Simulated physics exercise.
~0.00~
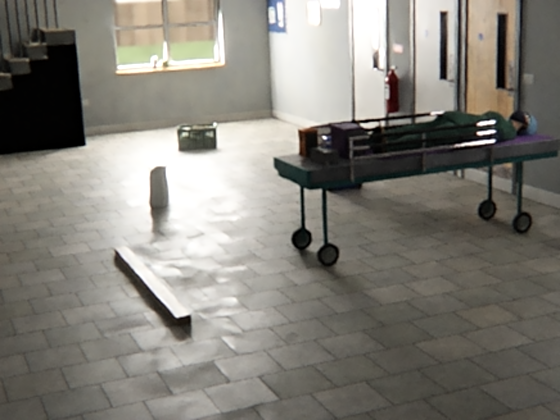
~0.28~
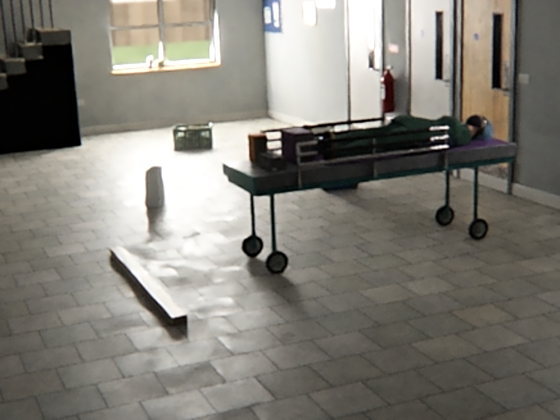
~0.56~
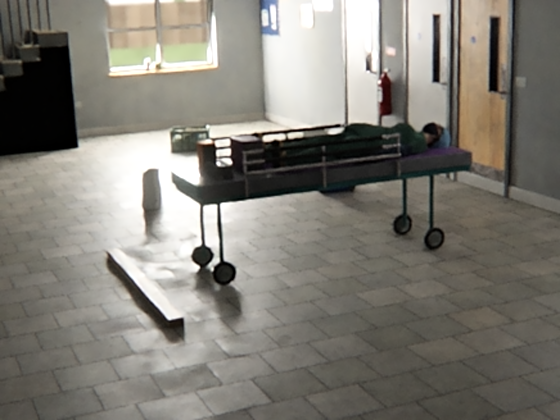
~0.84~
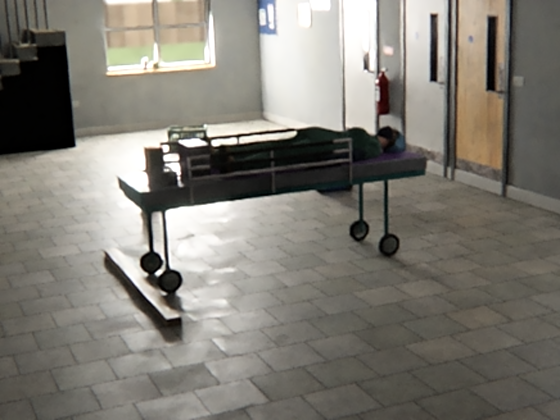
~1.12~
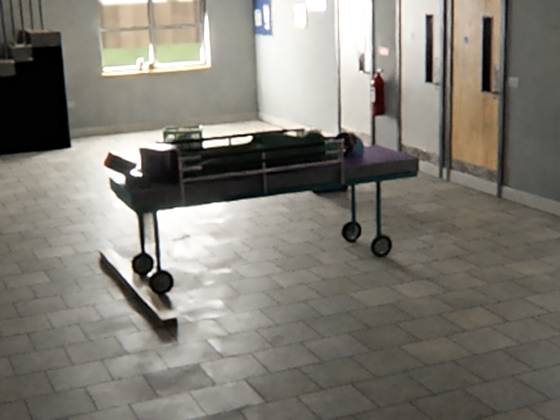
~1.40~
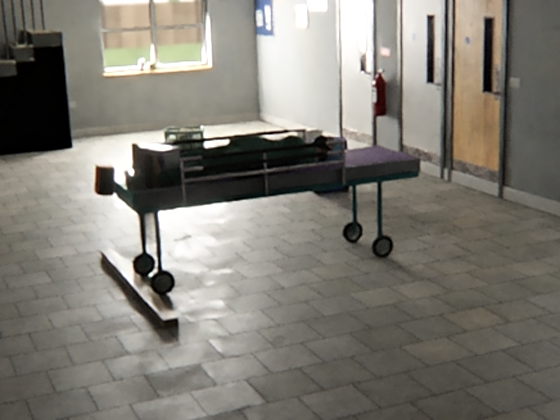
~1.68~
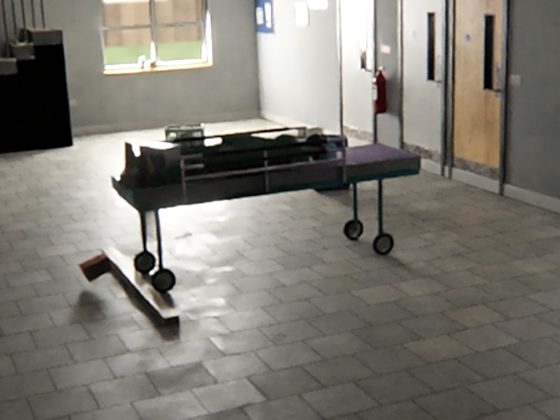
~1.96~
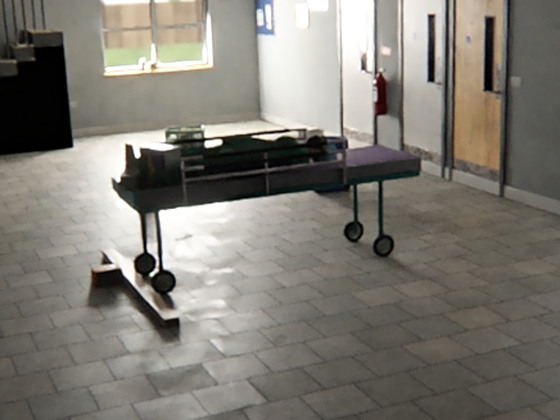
In a grey tiled hallway, a gurney carrying a person lying flat rolled left and stopped short at a raised sill; the person slid toward the front end but stayed on, while a small boxy object tipped off and landed on the floor.
